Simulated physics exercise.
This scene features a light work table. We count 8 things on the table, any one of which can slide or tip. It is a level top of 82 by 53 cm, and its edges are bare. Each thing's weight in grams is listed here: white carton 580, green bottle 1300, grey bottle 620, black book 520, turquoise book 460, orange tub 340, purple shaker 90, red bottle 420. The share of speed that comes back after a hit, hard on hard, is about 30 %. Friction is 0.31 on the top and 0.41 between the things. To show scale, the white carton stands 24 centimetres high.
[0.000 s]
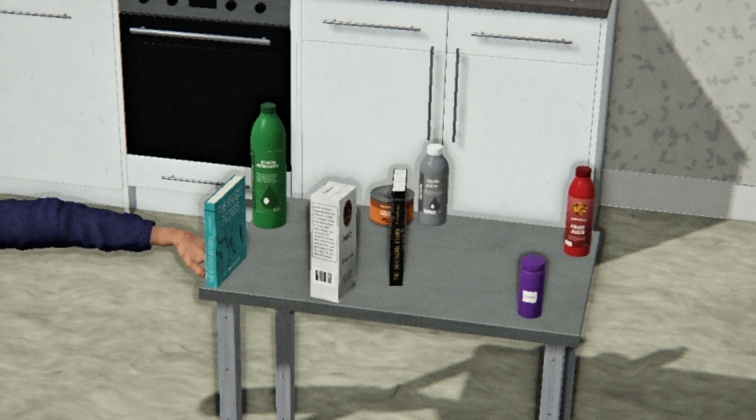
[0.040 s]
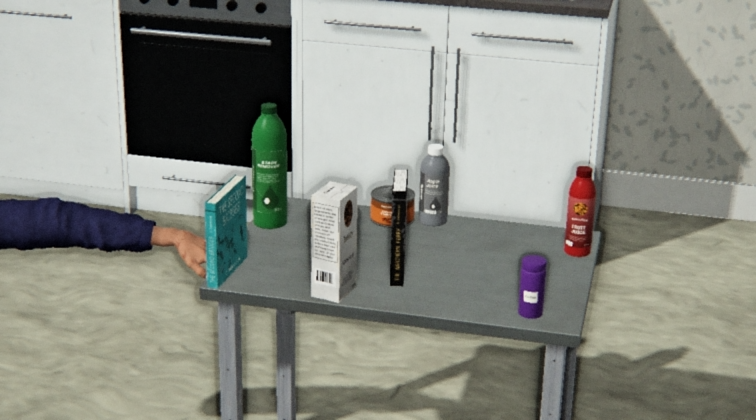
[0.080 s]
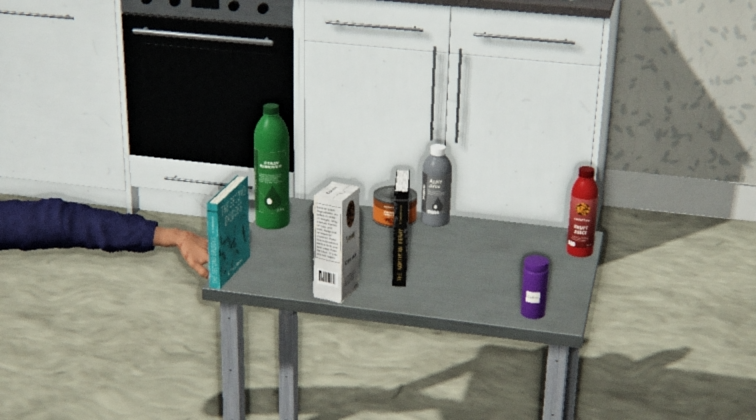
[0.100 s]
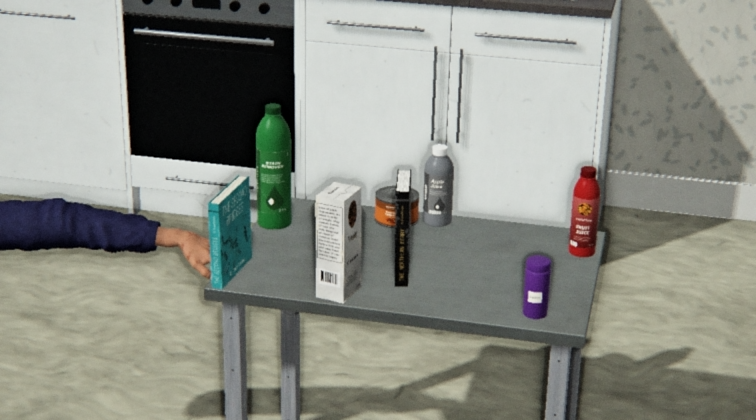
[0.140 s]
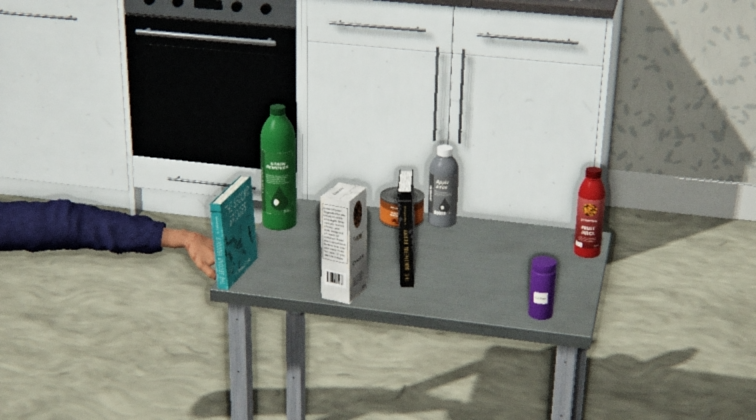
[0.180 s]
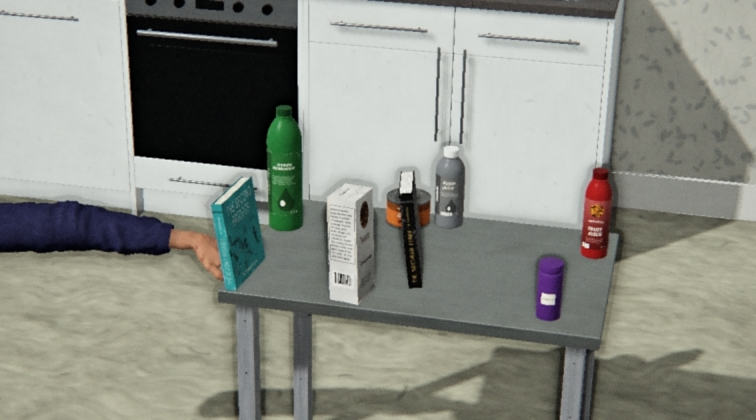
A hand at the left nudges the grey table rightward, and the books on it tilt slightly.
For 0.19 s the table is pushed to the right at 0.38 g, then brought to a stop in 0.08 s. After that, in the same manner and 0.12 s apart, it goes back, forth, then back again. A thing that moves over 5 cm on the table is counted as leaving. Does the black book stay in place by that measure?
No, watch it head away from home.
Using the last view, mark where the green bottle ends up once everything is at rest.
I'd put it at around (344, 215).
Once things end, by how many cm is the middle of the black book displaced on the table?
Roughly 10 centimetres.
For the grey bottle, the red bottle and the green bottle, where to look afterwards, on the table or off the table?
At the end the grey bottle remains on its base, the red bottle leaves its base and the green bottle remains on its base.
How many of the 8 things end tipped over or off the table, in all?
Total count: 5.
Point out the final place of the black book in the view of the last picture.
Near (402, 265).
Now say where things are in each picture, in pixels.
Black book (398, 227); white carton (334, 242), in the first picture.
Grey bottle (434, 184); turquoise book (227, 231), in the second picture.
Orange tub (395, 207); purple shaker (535, 287), in the third picture.
Red bottle (585, 211); white carton (339, 243), in the fourth picture.
Table 1 cm from its start; turquoise book (234, 232) at 4° to upright; green bottle (279, 166), in the fifth picture.
Table 3 cm from its start; black book (412, 229) at 7° to upright; turquoise book (239, 233) at 8° to upright, in the sixth picture.
Around 0.58 s, table 6 cm from its start; turquoise book and red bottle now off the table; black book on its side near (433, 271); green bottle at 33° to upright.
Around 0.98 s, table 4 cm from its start; black book on its side near (413, 266); green bottle on its side; white carton on its side.
Around 1.48 s, white carton now off the table; black book on its side near (413, 266); green bottle on its side.
Finally (2.2 s), off the table, white carton, turquoise book and red bottle; on their side or leaning hard on the table, green bottle and black book; the other 3 still in place (within 5 cm). Final places as that camera would see them, black book near (402, 265).
